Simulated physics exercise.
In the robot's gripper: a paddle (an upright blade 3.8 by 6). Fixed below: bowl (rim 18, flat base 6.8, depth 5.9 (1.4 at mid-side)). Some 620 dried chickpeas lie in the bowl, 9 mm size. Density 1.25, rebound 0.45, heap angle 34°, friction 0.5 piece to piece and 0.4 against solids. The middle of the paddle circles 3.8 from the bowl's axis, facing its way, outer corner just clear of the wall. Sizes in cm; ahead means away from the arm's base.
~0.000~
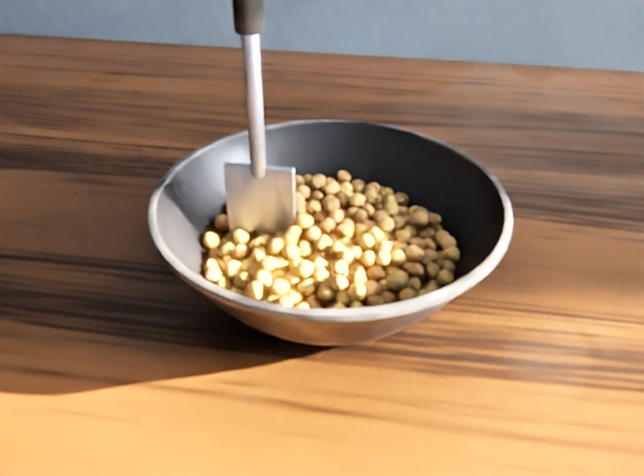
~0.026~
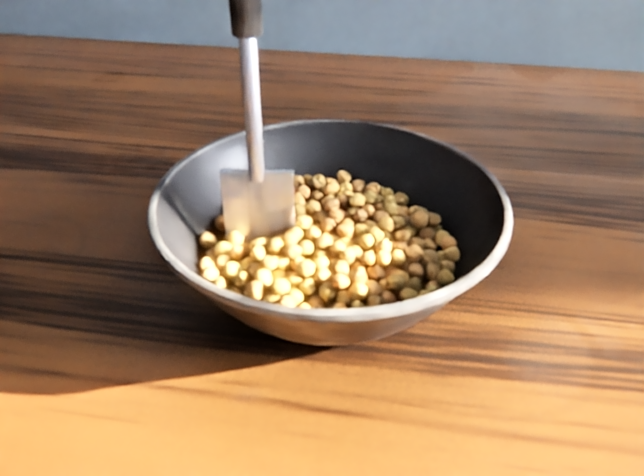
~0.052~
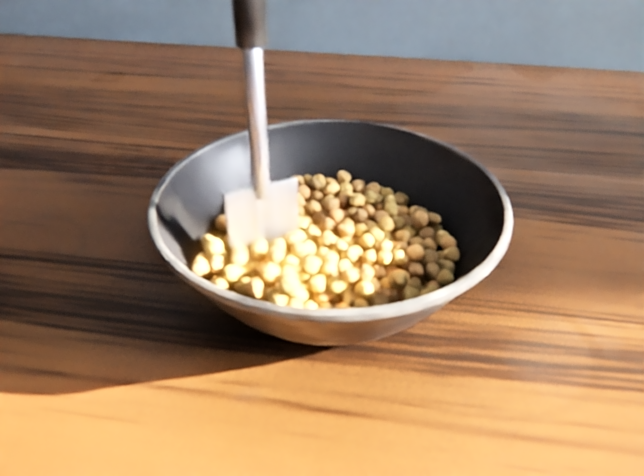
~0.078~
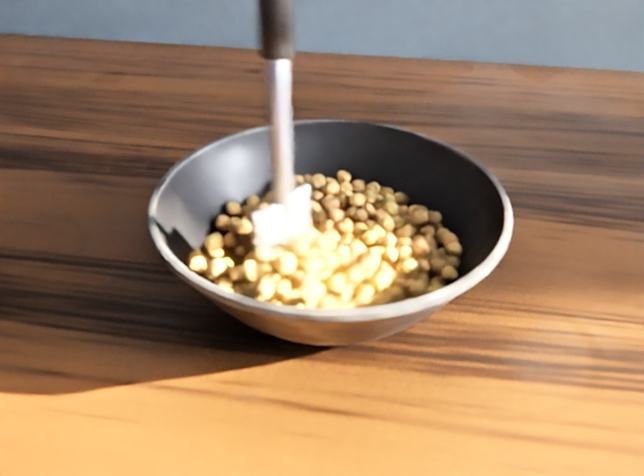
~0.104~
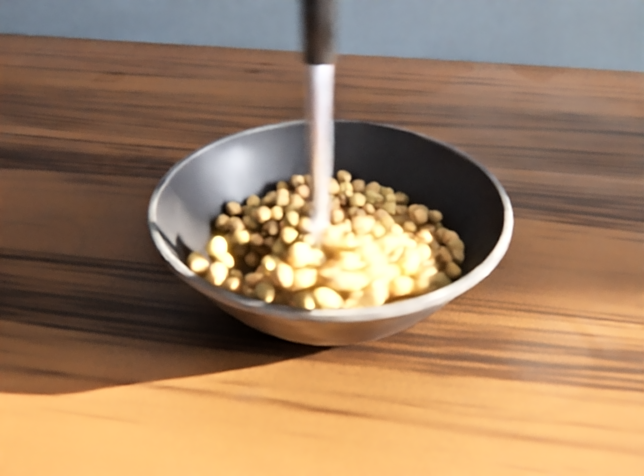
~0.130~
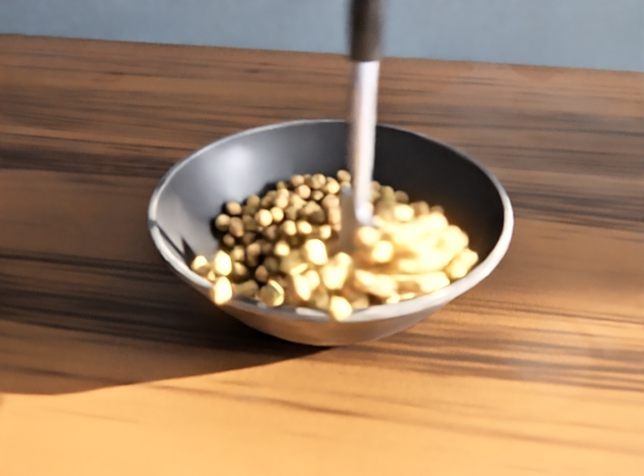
A flat metal paddle on an upright shaft sweeps from the left side of a dark bowl of dried chickpeas toward the right, turning edge-on as it pushes the chickpeas into a mound on the right side.
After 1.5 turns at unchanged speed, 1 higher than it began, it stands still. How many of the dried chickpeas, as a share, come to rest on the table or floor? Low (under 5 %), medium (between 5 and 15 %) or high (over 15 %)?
A high share, over 15 %, ends on the table or floor.
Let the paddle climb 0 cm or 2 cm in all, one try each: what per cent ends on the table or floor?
Some 40 and 30 per cent.
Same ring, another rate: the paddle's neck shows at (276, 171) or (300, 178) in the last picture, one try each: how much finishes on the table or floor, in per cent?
Some 5 and 10 per cent.
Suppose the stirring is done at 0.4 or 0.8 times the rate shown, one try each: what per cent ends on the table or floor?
Some 0 and 20 per cent.
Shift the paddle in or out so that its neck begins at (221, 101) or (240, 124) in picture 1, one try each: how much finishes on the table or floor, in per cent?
About 10 and 30 per cent.
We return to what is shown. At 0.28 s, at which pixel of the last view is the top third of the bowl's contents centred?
Around (322, 153).
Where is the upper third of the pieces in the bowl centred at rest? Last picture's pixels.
Around (348, 259).
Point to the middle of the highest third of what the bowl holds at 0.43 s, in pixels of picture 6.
At about (259, 268).
After 0.28 s, 279° round, highest piece 11 above the table; 508 in the bowl, 36 on the table or floor, 77 in flight or on the tool.
After 0.43 s, 78° round, highest piece 8 above the table; 438 in the bowl, 151 on the table or floor, 32 in flight or on the tool.
After 0.70 s, 180° round, highest piece 5 above the table; 414 in the bowl, 207 on the table or floor.
After 1.40 s, 180° round, highest piece 5 above the table; 414 in the bowl, 207 on the table or floor.
In the end, 414 in the bowl, 207 on the table or floor. That is 33 % on the table or floor.
